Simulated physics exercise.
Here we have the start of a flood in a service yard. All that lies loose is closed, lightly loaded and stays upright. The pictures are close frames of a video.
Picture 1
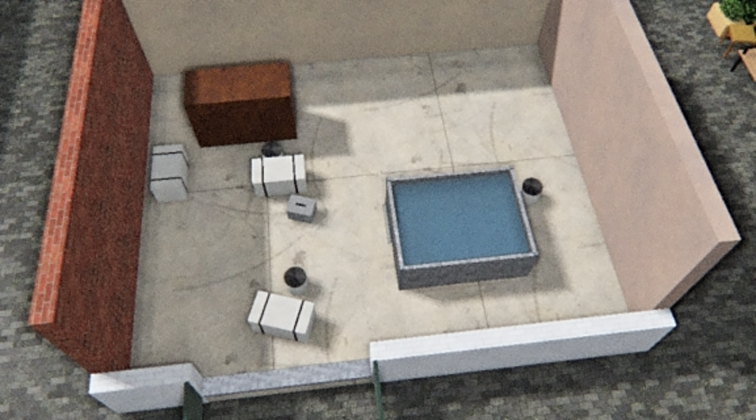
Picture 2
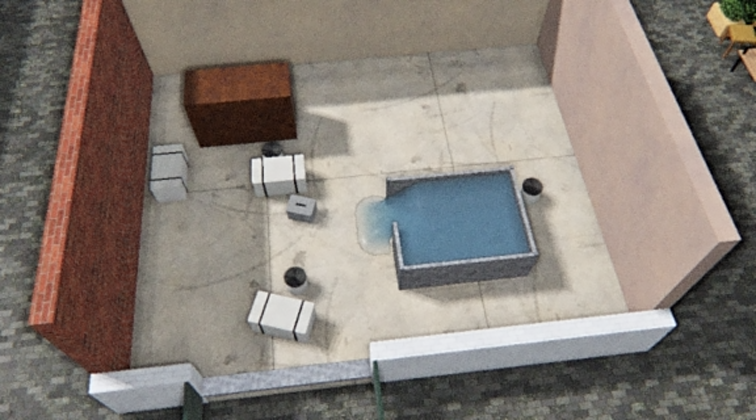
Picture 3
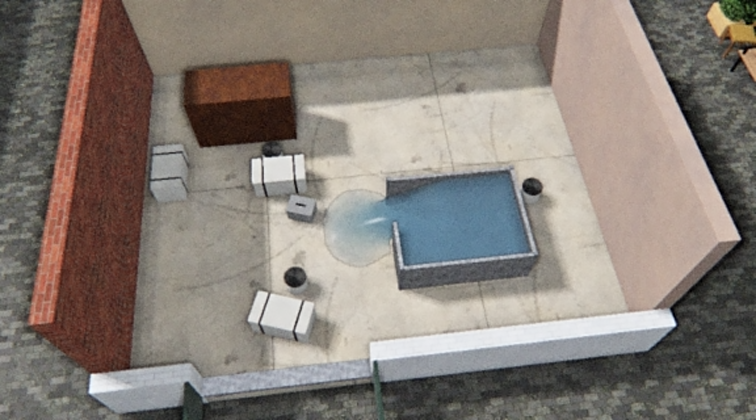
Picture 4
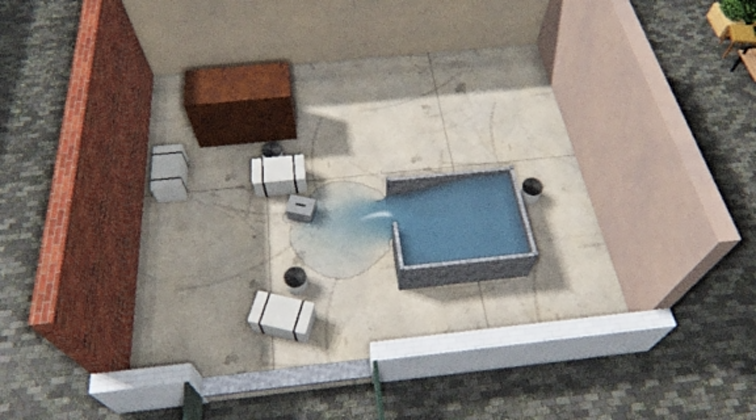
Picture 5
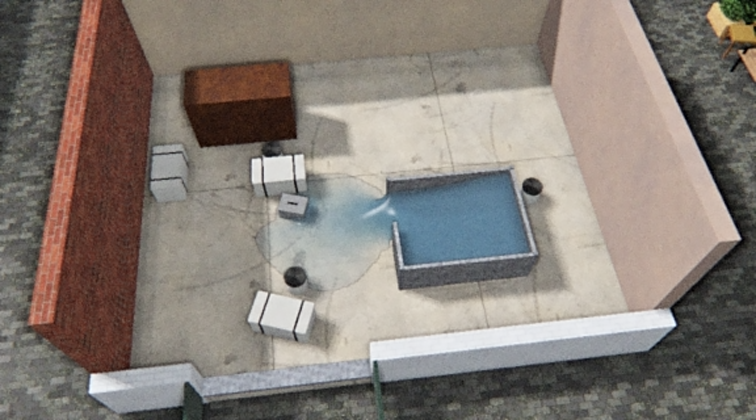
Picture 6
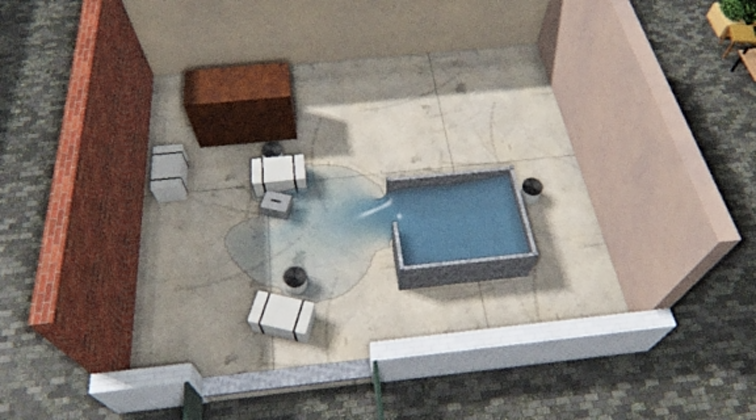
In a walled yard, water poured through a gap in the left side of a raised pool and spread across the concrete, then pushed a small grey box leftward past a white strapped one.
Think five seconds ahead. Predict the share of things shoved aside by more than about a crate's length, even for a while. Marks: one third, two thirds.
It is two thirds or above.
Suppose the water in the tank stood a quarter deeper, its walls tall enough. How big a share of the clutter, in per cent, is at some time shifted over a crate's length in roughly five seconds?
Near 90 in a hundred.
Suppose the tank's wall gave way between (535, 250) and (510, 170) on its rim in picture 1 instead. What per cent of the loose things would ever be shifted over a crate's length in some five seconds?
About 40 per cent.
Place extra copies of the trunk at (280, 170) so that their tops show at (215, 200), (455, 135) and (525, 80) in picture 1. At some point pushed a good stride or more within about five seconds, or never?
One after the other: Yes, less than that, less than that.
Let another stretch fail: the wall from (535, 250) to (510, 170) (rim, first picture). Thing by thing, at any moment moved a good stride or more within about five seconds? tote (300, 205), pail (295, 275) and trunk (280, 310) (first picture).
In turn: Not that far, that far or more, pushed that far.
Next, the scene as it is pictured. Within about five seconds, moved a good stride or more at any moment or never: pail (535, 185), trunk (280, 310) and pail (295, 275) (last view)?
In turn: No, under that, pushed that far.
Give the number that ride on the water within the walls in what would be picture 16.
The number is 4.
A moment on, 1 of 7 are well off their spots; 0 afloat.
Next, 4 of 7 are well off their spots; 4 afloat.
Later, 5 of 7 are well off their spots; 3 afloat.
In the end, 5 of 7 are well off their spots, and 5 have been at some point; 5 afloat.
